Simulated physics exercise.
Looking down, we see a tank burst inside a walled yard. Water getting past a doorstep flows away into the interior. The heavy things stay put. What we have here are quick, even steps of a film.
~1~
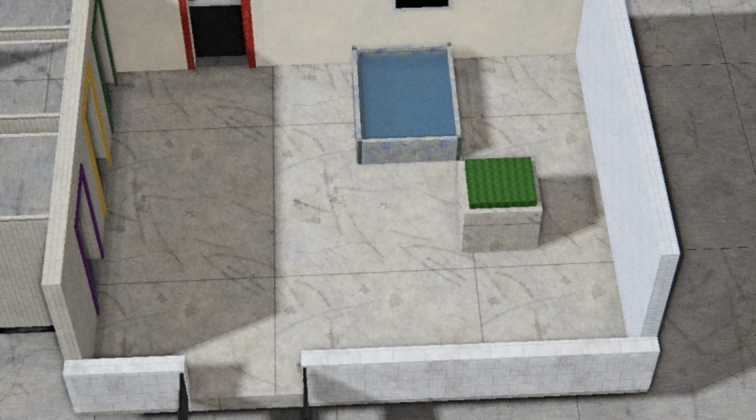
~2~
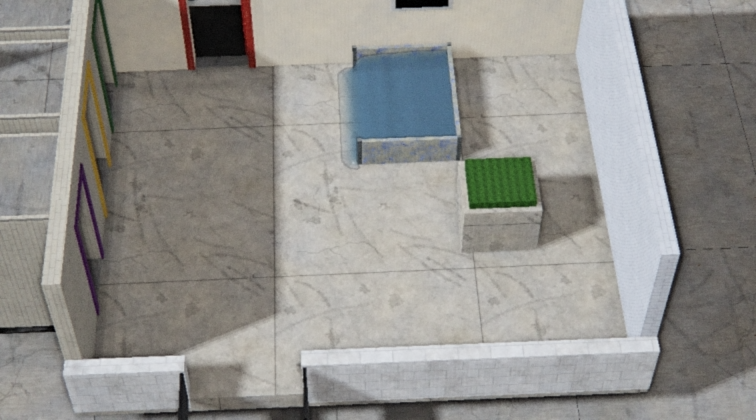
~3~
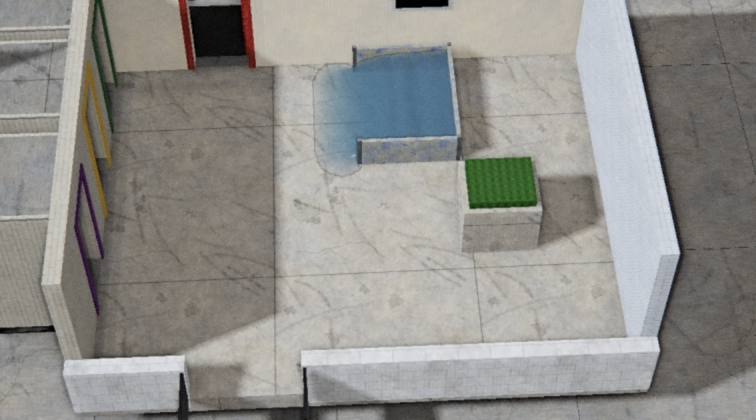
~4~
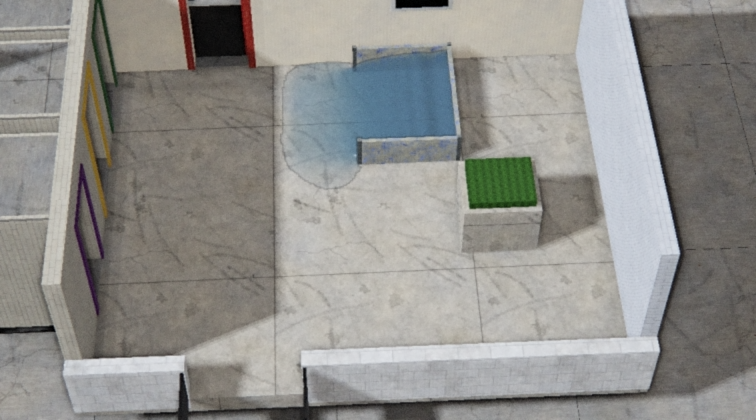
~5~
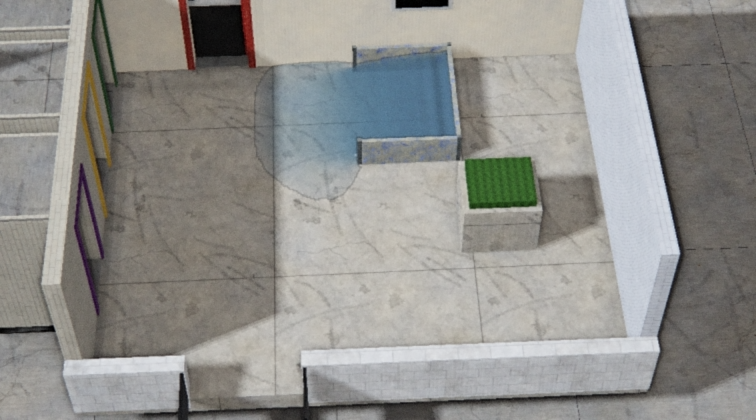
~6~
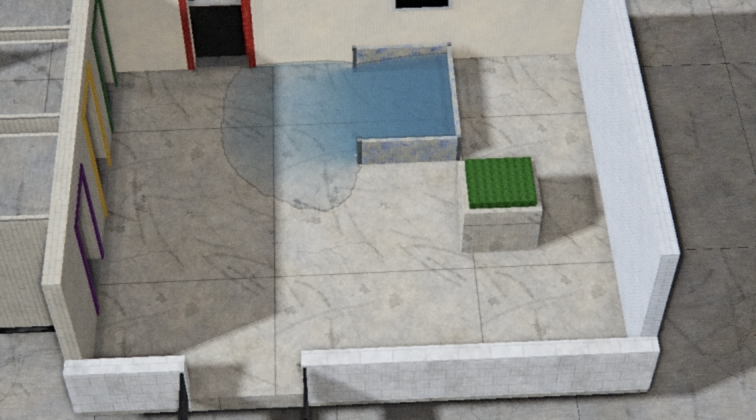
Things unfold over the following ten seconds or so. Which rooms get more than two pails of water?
At the end, purple door: Limit exceeded; yellow door: Limit not exceeded; red door: Limit exceeded; green door: Limit exceeded.
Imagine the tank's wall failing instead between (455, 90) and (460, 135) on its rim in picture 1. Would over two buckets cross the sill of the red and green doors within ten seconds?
Against the threshold, red misses it and green misses it.
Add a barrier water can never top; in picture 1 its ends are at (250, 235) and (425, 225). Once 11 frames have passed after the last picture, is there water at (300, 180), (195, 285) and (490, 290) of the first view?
Taking the points in the order given, they are inundated, high and dry and high and dry.
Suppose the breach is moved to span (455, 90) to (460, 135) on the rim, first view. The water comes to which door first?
The one in red.
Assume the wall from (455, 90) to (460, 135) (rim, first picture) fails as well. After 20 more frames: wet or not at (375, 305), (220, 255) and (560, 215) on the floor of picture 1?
Untouched, untouched, submerged.
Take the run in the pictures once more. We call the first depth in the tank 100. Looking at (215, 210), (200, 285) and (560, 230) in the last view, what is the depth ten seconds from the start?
First spot roughly 6 %, second 12 %, third 0 %.
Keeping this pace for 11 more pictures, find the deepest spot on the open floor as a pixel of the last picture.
Roughly at pixel (128, 80).
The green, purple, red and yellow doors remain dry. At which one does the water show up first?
The one in red.
A moment on, water covers 25 % of the floor; the purple door not reached, the yellow door not reached, the red door wet at the sill, nothing in, the green door wet at the sill, nothing in.
Next, water covers 30 % of the floor; the purple door not reached, the yellow door wet at the sill, nothing in, the red door under two buckets in, the green door under two buckets in.
Then, water covers 35 % of the floor; the purple door under two buckets in, the yellow door wet at the sill, nothing in, the red door over two buckets in, the green door far over two buckets in.
Later, water covers 45 % of the floor; the purple door over two buckets in, the yellow door wet at the sill, nothing in, the red door over two buckets in, the green door far over two buckets in.
In the end, water covers 60 % of the floor; the purple door over two buckets in, the yellow door wet at the sill, nothing in, the red door over two buckets in, the green door far over two buckets in.
